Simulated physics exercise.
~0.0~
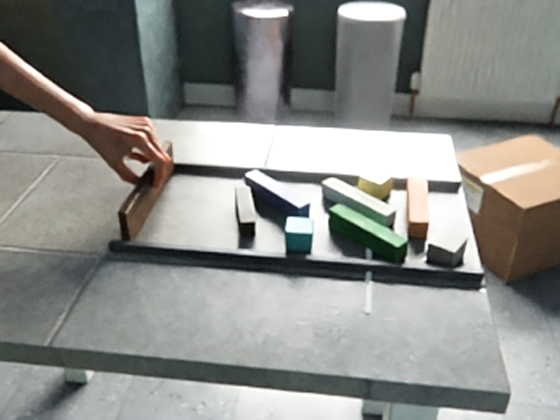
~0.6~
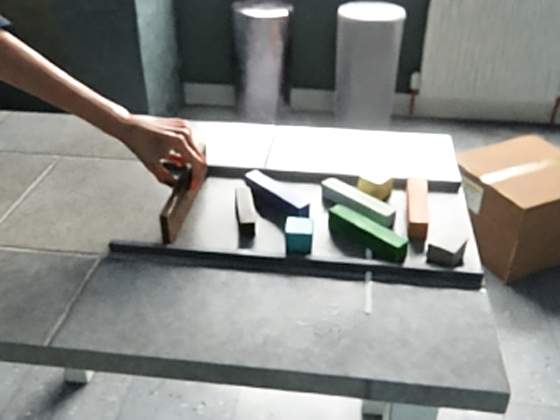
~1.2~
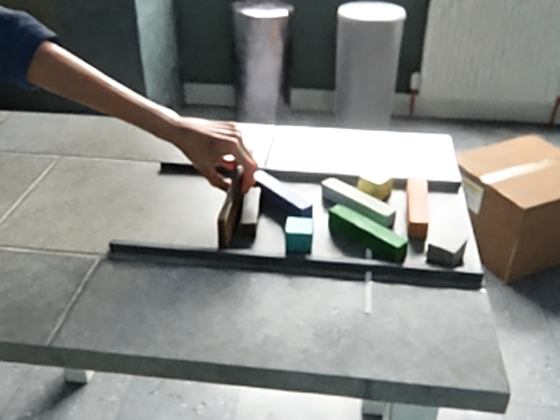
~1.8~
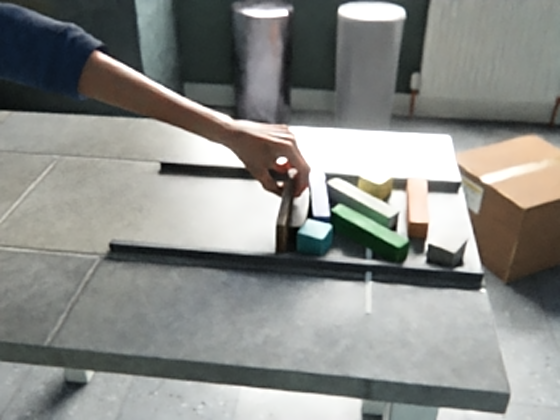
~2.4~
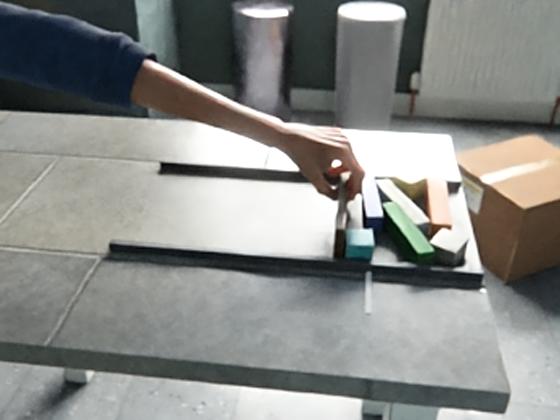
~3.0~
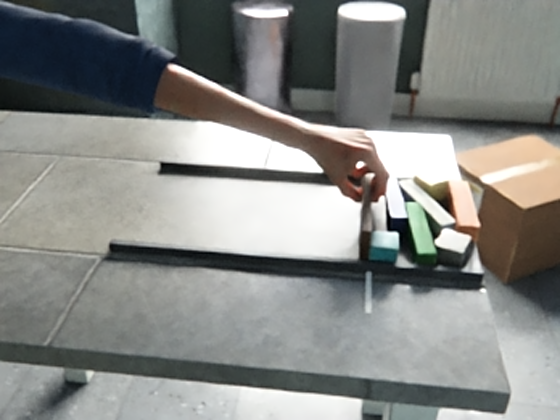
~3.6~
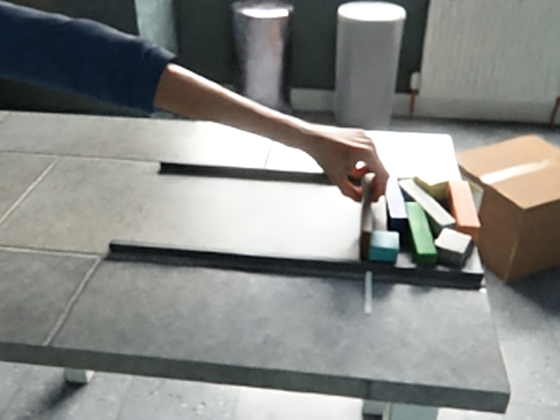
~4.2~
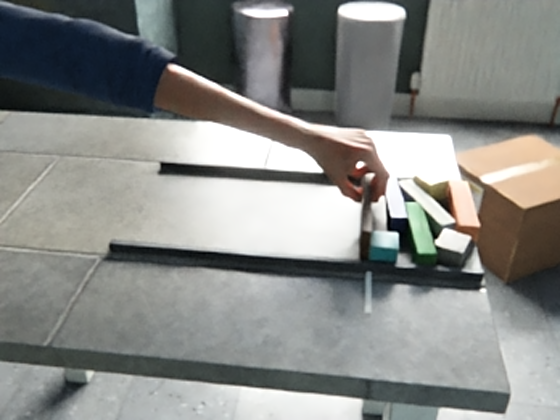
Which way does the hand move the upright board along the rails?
The hand moves the board to the right, pushing the blocks along ahead of it.
On a grey tabletop between two dark rails, a hand slid an upright board to the right, gathering scattered coloured blocks and bars into a tight cluster near the end, then stopped and held it there with none fallen off.
